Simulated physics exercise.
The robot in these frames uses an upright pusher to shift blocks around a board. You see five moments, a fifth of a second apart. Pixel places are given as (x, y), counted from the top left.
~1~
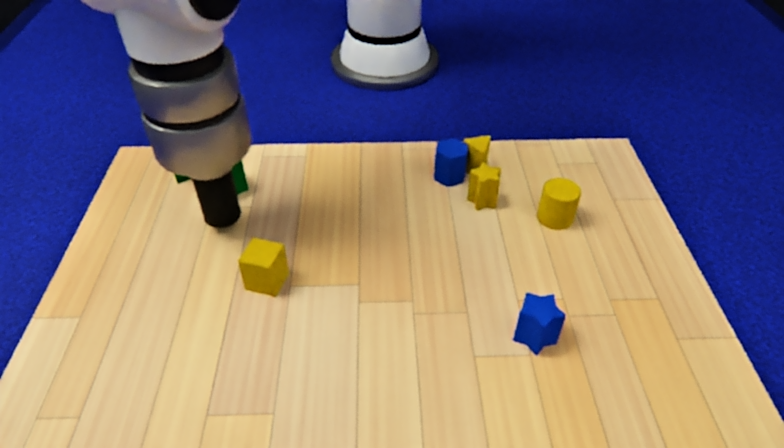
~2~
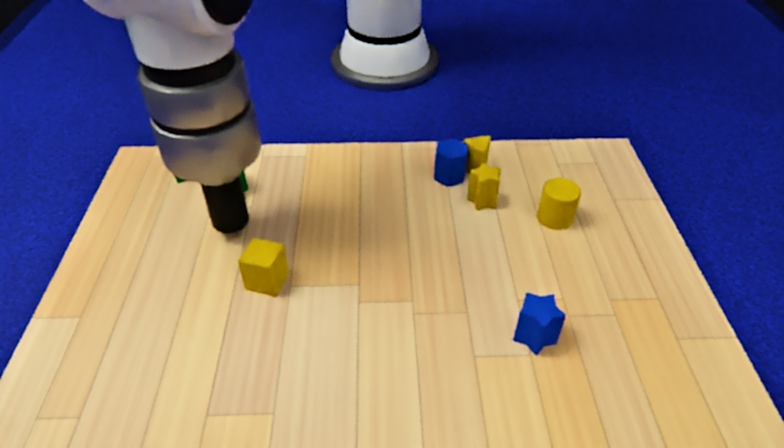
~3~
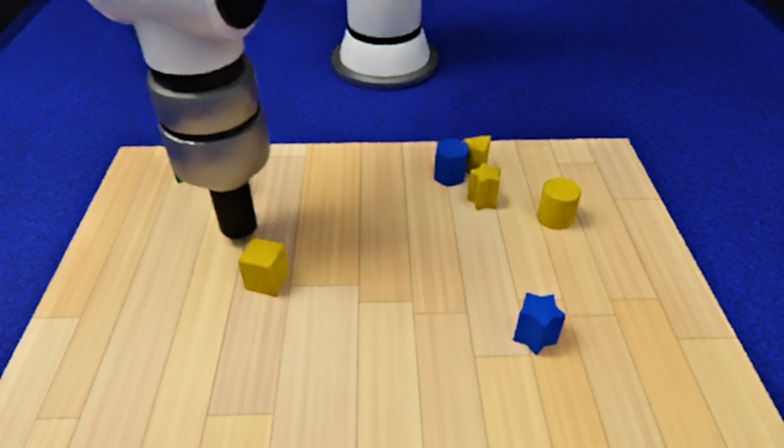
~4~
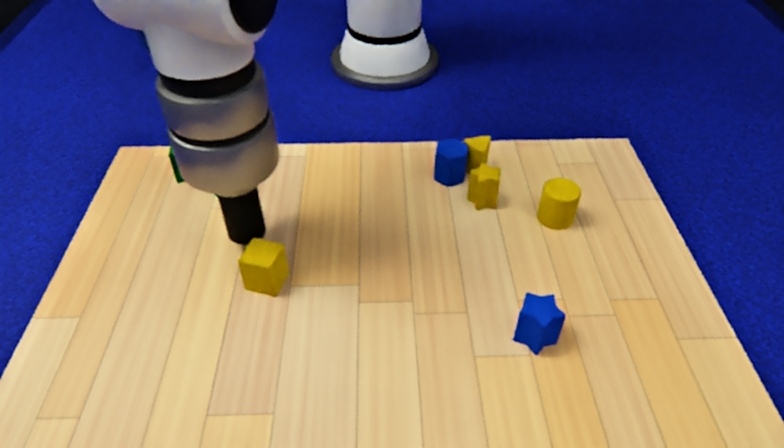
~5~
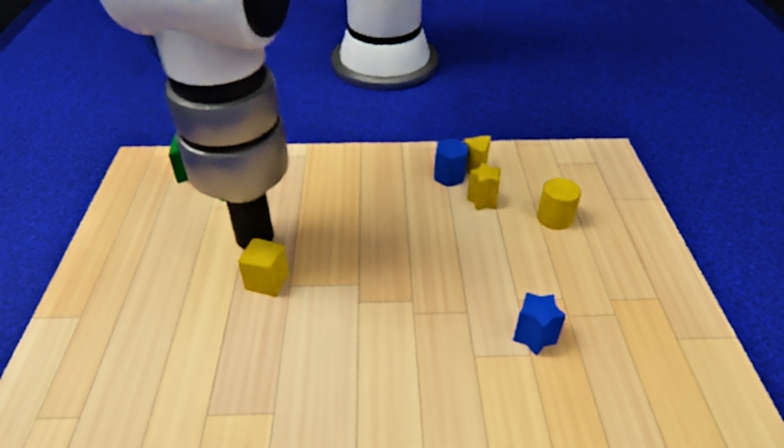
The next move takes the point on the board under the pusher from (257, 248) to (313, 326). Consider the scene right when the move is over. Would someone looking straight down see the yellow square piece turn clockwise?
Final answer: Yes.
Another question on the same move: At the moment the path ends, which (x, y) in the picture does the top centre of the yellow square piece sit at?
When the path ends, it will be at (285, 329).
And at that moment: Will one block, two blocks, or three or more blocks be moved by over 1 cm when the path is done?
The answer will be one.
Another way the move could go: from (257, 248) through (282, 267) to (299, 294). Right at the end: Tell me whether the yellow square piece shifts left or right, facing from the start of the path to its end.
Gets pushed right.
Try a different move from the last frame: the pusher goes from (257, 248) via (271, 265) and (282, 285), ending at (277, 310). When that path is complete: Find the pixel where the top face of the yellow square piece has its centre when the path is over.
Its top centre is at about (281, 314).
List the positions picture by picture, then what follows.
The first frame shows pusher's lower end at (223, 216); yellow square piece at (261, 251).
The second frame shows pusher at (231, 221); blocks still.
The third frame shows pusher at (239, 226); blocks still.
The fourth frame shows pusher at (247, 232); blocks still.
The fifth frame shows pusher at (255, 237); yellow square piece at (261, 251).
What follows on the original path. One third of the way, pusher at (273, 261); yellow square piece at (273, 274).
Two thirds of the way, pusher at (292, 288); yellow square piece at (284, 305), turned 30° clockwise.
At the end, pusher at (312, 316); yellow square piece at (285, 329), turned 80° clockwise.
